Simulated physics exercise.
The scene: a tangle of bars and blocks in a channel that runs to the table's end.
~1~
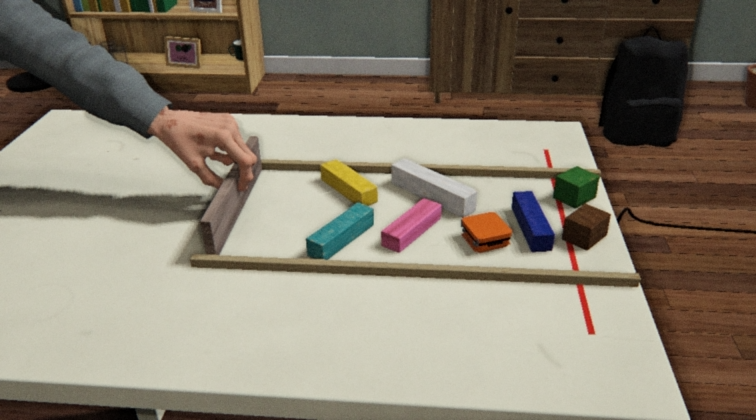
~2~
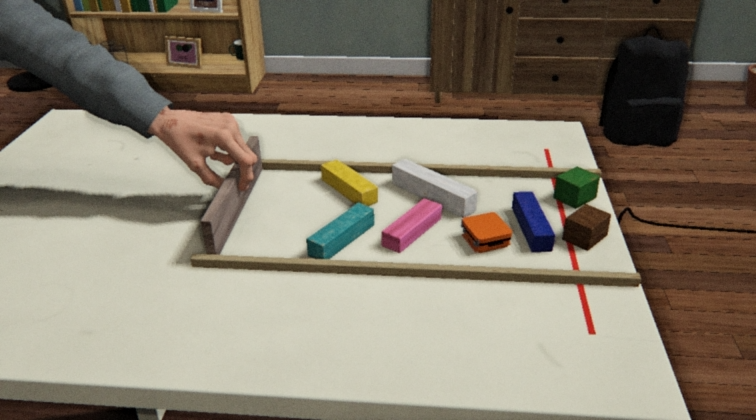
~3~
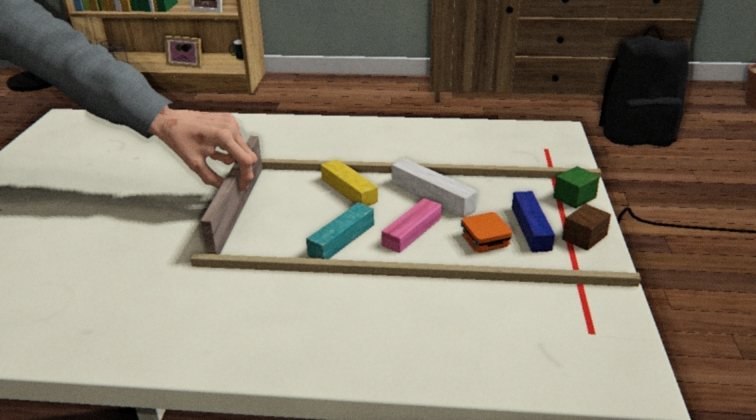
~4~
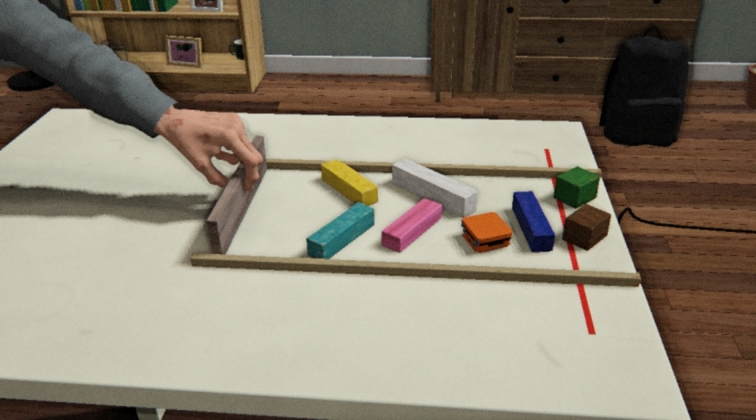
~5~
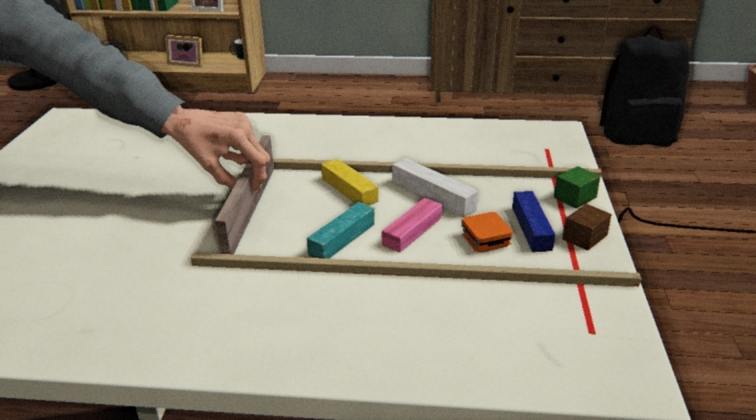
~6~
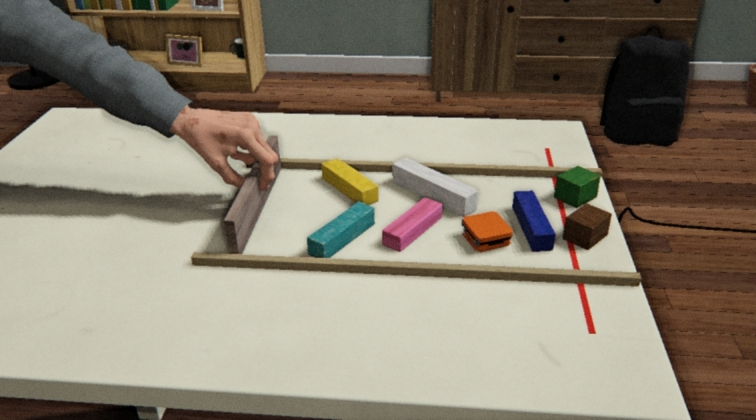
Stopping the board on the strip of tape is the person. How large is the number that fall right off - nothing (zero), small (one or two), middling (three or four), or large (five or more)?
Middling - three or four.
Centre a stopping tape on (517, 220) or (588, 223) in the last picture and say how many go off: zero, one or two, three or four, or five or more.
Falls: One to two, then 5 or more.
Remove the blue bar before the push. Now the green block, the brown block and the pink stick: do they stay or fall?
Outcome for the green block: It drops; for the brown block: It drops; for the pink stick: It stays.
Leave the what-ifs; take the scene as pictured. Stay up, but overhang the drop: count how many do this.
Tally: 1.
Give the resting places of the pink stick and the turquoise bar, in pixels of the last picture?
The pink stick ends at (604, 230) and the turquoise bar at (583, 239).
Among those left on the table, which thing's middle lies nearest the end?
The white bar.
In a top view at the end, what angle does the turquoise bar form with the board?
Near 0 degrees.
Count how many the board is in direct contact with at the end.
Counting them up gives 2.
Soon after, none off yet; green block at rest near (577, 186); brown block at rest near (587, 226); blue bar at rest near (533, 220).
After that, none off yet; green block displaced a little near (591, 185); brown block tilting well over near (642, 238); blue bar displaced about its own width near (609, 223).
In the end, the number that fall off is three or four; gone, orange case, blue bar, brown block and green block.
